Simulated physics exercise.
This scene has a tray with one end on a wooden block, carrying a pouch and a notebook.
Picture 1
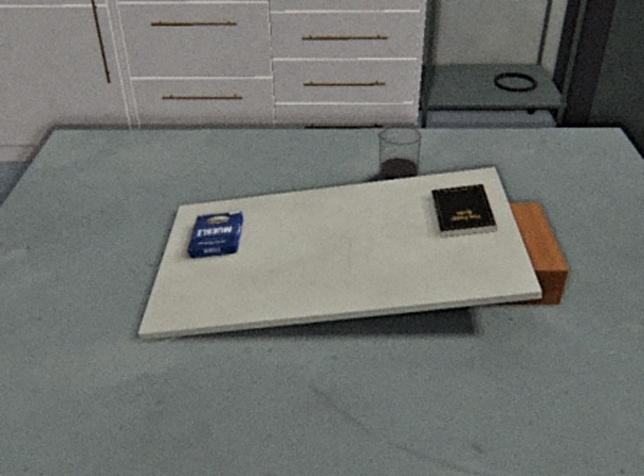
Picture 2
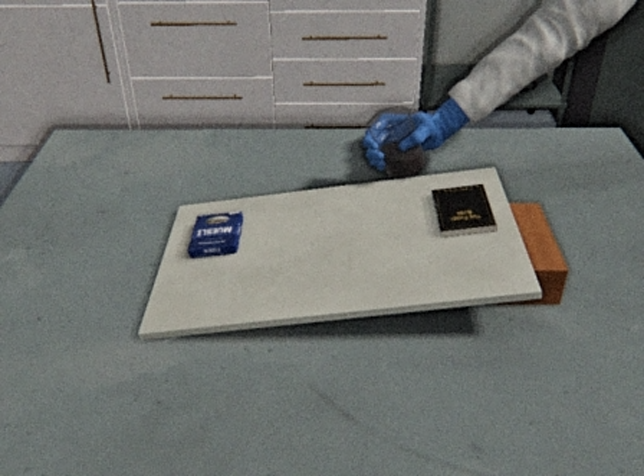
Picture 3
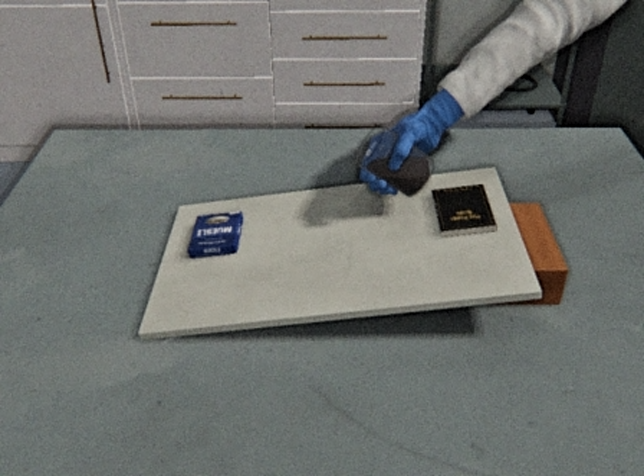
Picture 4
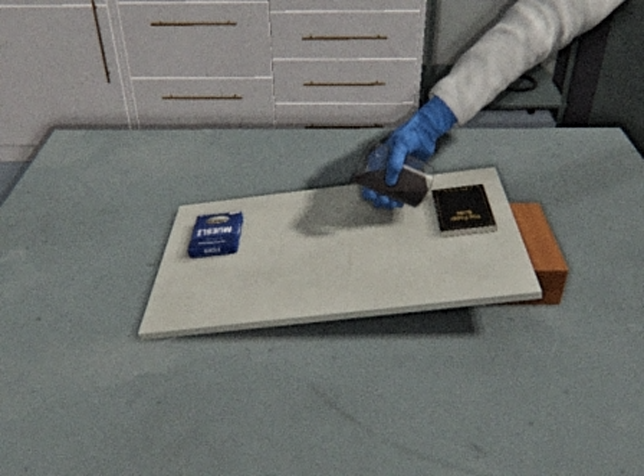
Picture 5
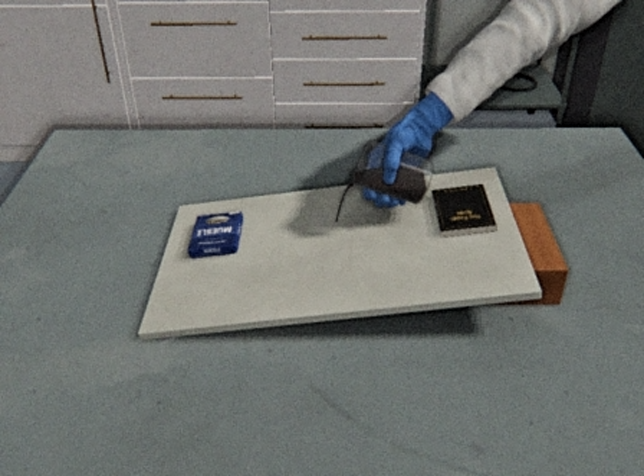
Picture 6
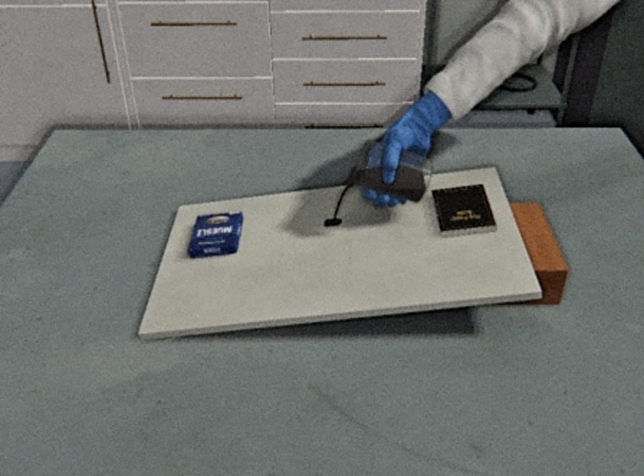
A blue-gloved hand lifts a beaker, tilts it left, and pours dark liquid onto a sloping tray.
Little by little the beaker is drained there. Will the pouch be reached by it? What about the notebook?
Pouch: Yes, reached; notebook: No, spared.
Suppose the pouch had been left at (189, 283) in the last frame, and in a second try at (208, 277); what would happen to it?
Try one - it is not hit; try two - it is not hit.
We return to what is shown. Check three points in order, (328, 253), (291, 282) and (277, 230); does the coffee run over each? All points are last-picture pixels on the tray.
First spot: Missed; second: Missed; third: Touched.
Soon after, it runs down to the left; the pouch is wet; the notebook is dry.
Later, it runs down to the left and off the end; the pouch is wet; the notebook is dry.
In the end, it runs down to the left and off the end; the pouch is wet; the notebook is dry.
